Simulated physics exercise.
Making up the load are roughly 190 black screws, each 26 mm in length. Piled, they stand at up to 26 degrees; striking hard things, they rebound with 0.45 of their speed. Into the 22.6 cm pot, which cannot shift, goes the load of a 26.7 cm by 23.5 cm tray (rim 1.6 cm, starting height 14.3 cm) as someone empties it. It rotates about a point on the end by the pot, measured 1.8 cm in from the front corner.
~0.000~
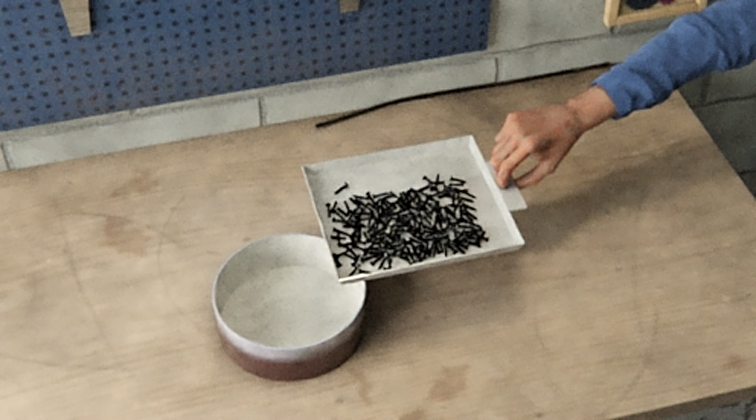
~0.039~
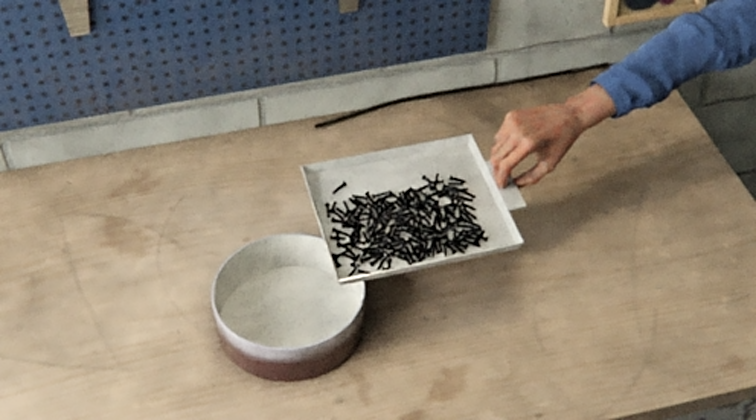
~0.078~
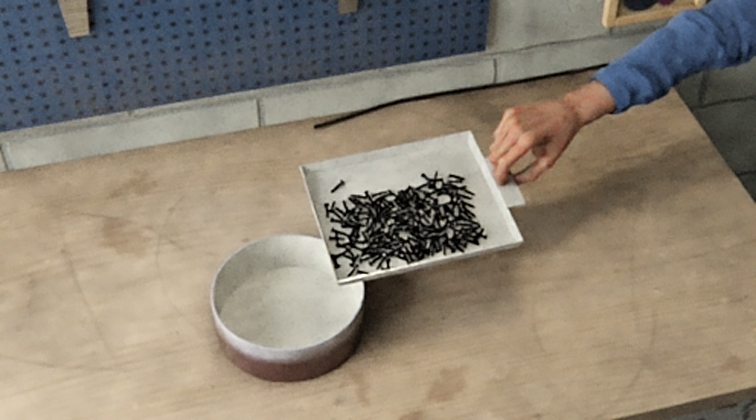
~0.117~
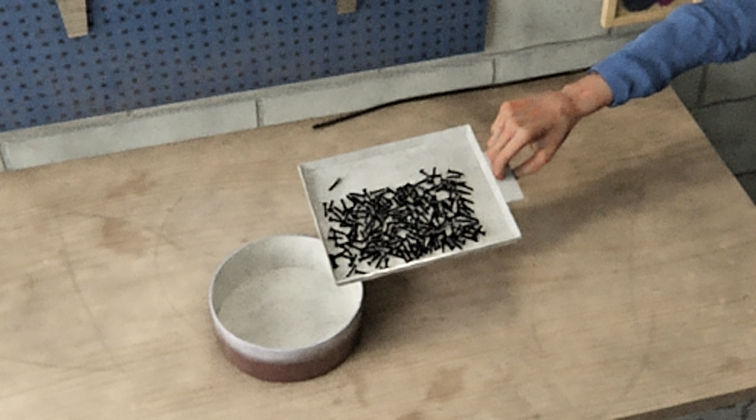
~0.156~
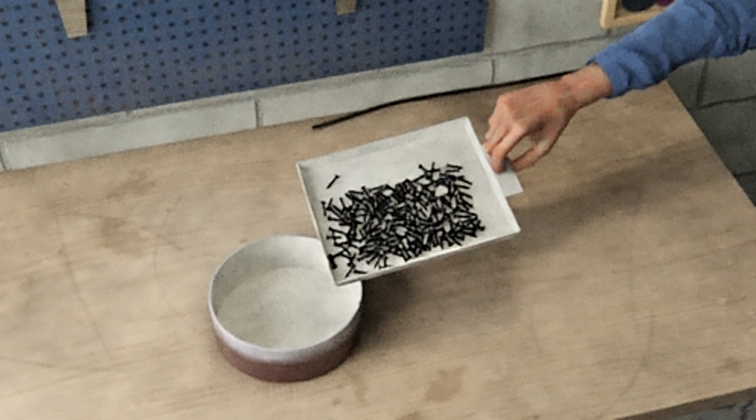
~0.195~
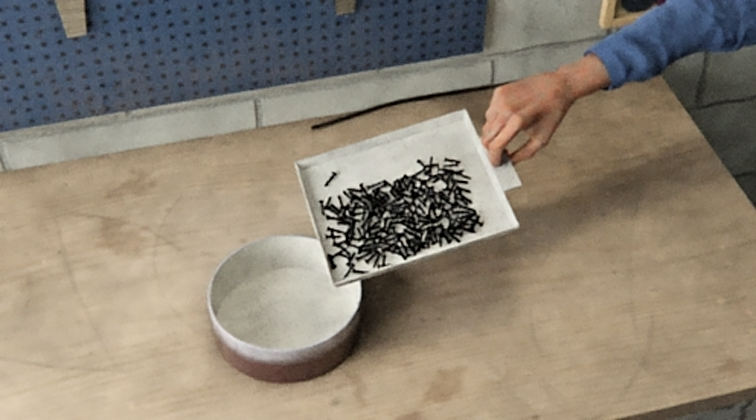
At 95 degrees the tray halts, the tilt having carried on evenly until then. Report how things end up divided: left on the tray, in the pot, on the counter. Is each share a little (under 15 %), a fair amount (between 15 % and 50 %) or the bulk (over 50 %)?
Left on the tray: A little; pot: The bulk; counter: A little.
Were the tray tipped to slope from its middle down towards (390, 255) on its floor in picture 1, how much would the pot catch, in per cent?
The share would be about 35 percent.
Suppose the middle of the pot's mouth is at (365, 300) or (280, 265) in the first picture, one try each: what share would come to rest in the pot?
Roughly 80 and 55 percent.
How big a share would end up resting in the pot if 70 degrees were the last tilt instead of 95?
Share in the pot: Around 85 %.
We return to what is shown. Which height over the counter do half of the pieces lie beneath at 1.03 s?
The halfway line is at about 4 cm.
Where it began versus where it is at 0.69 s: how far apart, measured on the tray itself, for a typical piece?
Some 7 cm.
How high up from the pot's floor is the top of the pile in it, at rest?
Some 2.5 cm up.
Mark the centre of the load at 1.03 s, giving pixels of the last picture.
Roughly pixel (302, 328).
Then, at 0.69 s, tilt 50 degrees; the tray holds 100 %, the pot 0 %.
After 1.03 s, tilt 78 degrees; the tray holds 30 %, the pot 60 %.
Then, at 1.46 s, tilt 95 degrees; the tray holds 0 %, the pot 95 %.
In the end, at 1.9 s, tray 0 %, pot 95 %, counter 5 %.
